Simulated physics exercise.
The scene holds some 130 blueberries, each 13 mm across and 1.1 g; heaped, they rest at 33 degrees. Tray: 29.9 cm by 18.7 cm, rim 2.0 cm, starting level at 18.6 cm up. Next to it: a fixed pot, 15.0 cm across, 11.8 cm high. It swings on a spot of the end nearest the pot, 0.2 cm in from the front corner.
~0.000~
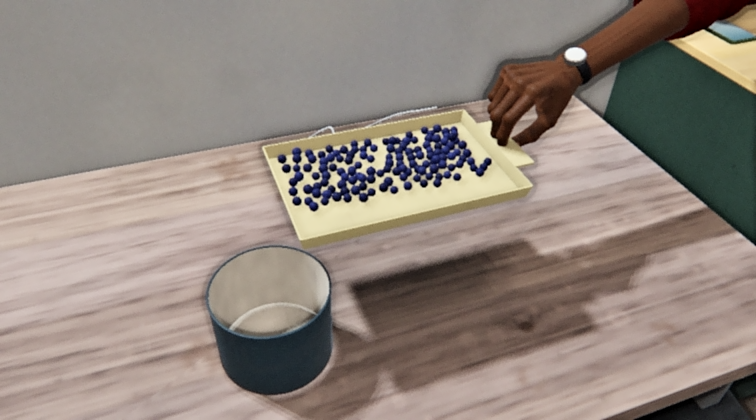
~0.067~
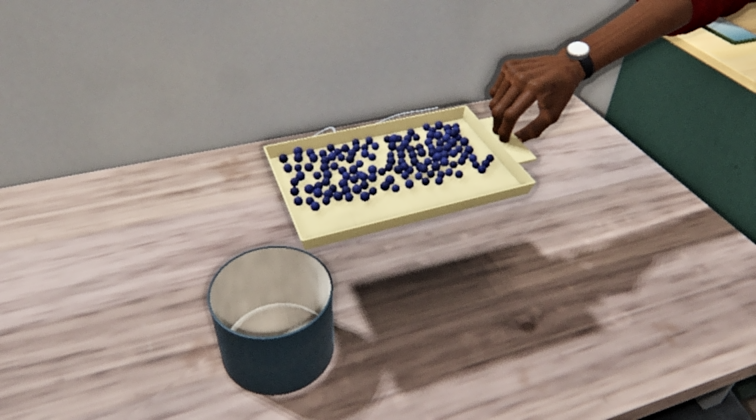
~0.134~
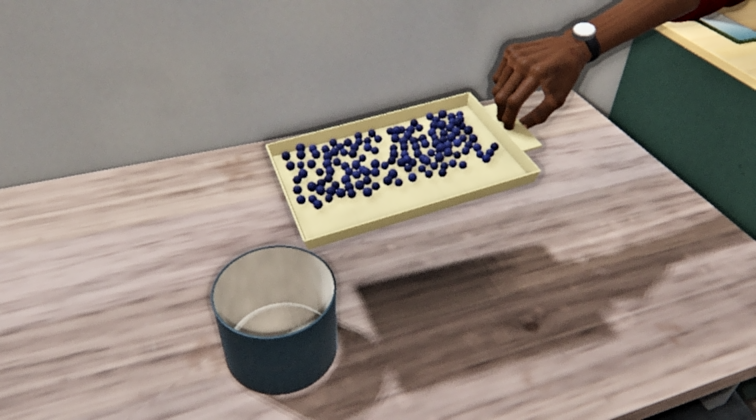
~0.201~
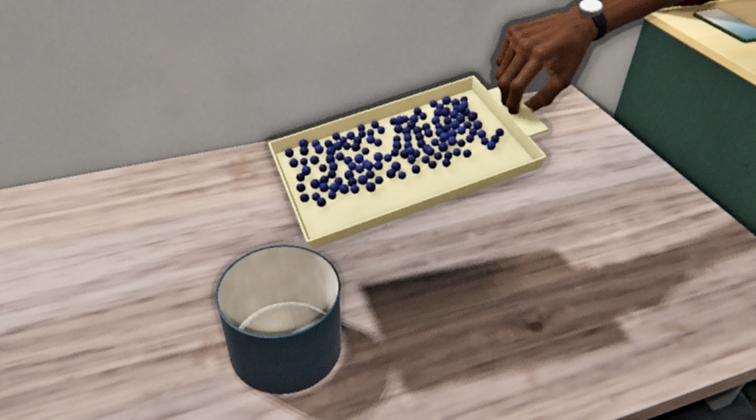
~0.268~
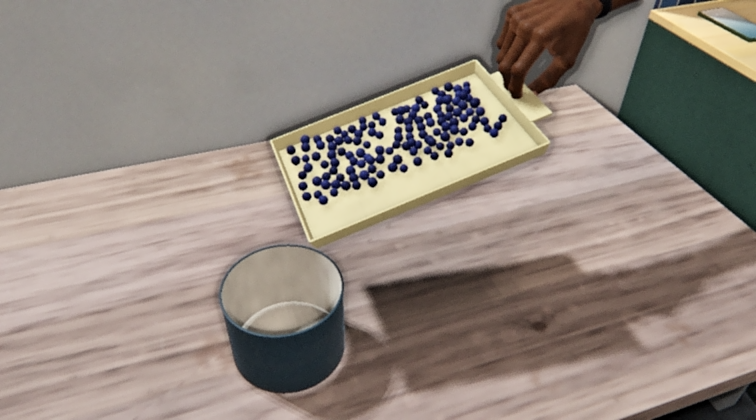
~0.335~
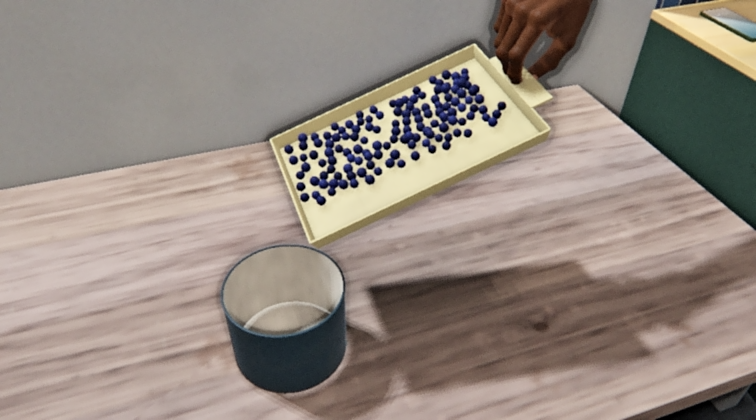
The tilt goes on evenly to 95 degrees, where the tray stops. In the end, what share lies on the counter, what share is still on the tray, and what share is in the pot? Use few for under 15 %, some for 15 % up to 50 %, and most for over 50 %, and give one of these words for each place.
Counter: Some, left on the tray: Few, pot: Most.
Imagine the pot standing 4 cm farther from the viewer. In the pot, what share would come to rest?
Result after the change: About 75 in a hundred.
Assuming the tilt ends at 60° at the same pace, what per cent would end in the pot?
In that case, near 10 percent.
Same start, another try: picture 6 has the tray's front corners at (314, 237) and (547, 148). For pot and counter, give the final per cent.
Split: Pot = 65, counter = 35.
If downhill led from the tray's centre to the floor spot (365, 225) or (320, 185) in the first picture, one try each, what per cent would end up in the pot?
About 45 per cent on the first try and 25 per cent on the second.
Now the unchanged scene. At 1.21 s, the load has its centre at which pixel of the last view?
Load centre: About (292, 173) px.
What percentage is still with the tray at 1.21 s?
Around 90 percent.
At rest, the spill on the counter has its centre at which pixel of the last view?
The spill's middle ends up near (193, 322).
After 0.86 s, tilt 55 degrees; the tray holds 100 %, the pot 0 %.
After 1.21 s, tilt 79 degrees; the tray holds 90 %, the pot 5 %.
After 1.65 s, tilt 95 degrees; the tray holds 15 %, the pot 50 %.
At rest (2.7 s), counter 25 %, tray 0 %, pot 75 %.
